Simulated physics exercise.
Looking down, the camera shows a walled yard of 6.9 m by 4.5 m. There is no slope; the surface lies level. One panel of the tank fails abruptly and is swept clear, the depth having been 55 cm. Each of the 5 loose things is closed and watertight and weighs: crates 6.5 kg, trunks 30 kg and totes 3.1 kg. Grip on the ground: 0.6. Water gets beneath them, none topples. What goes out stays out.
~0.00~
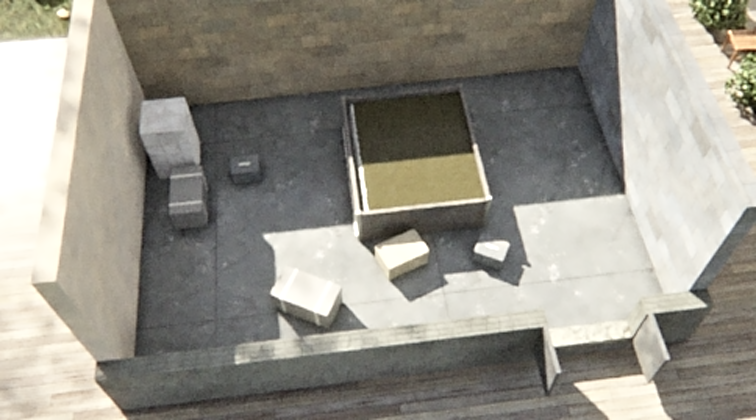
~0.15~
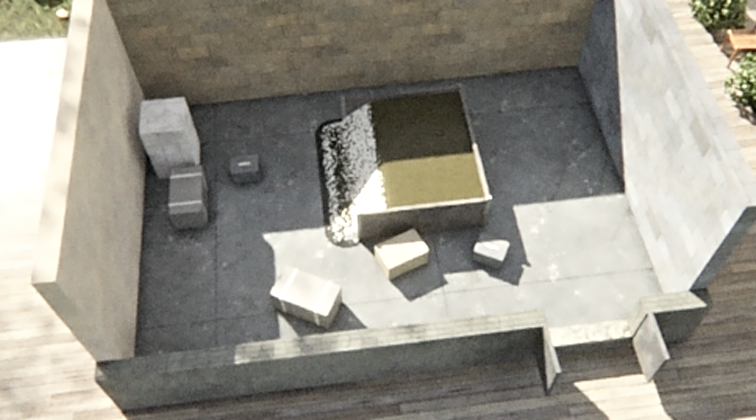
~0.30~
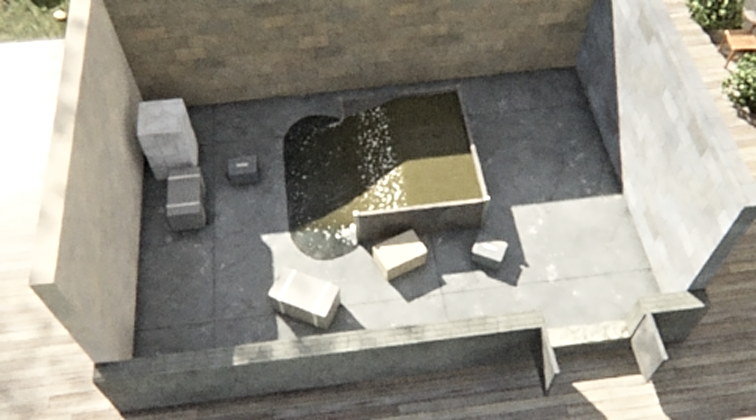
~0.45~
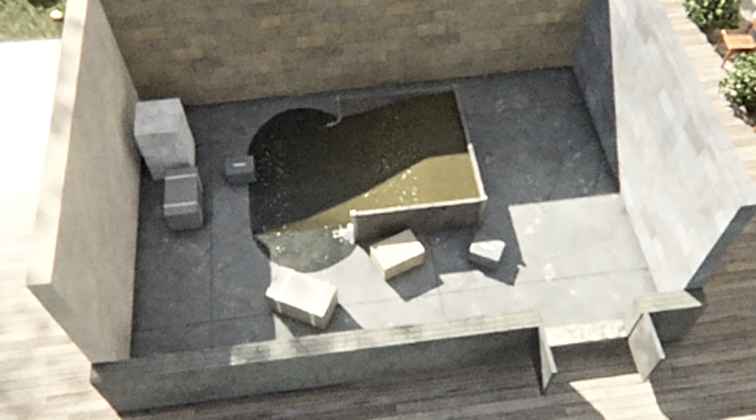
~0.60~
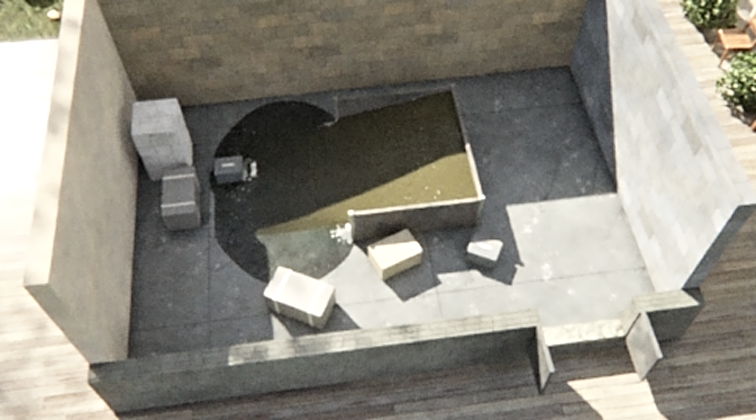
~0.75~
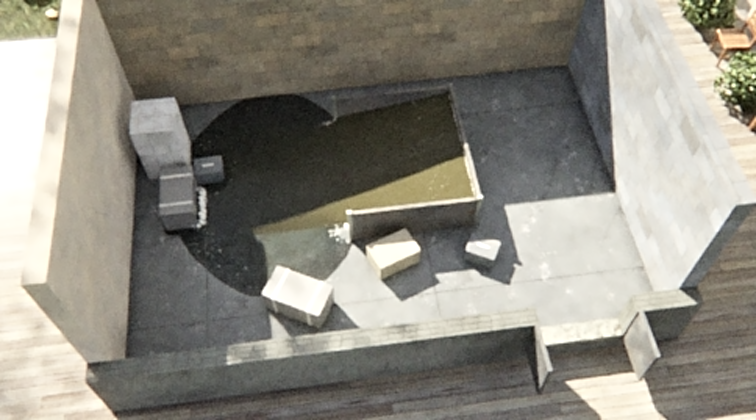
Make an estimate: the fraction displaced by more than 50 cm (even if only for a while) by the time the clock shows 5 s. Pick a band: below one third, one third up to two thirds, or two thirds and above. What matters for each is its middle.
The share is one third up to two thirds.
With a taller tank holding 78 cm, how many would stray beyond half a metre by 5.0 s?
That would make 5 of them.
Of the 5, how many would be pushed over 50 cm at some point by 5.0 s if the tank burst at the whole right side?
That gives 0 of them.
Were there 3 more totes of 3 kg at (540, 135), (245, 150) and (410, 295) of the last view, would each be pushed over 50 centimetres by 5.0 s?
Order as listed: Inside half a metre / beyond half a metre / beyond half a metre.
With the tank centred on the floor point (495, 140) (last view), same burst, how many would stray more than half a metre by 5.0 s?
Result: 2.
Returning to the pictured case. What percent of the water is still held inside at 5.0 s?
Around 100 per cent of the water is still in there.
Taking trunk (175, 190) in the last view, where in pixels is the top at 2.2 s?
(144, 185) or thereabouts.
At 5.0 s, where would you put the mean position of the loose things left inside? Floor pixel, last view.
It sits at about (341, 261).
After 1.1 s 0 of 5 are over 50 cm from their spots; 1 afloat.
After 2.2 s 0 of 5 are over 50 cm from their spots; 2 afloat.
After 3.5 s 1 of 5 are over 50 cm from their spots; 2 afloat.
After 5.0 s 3 of 5 are over 50 cm from their spots, and 3 have been at some point; 2 afloat.
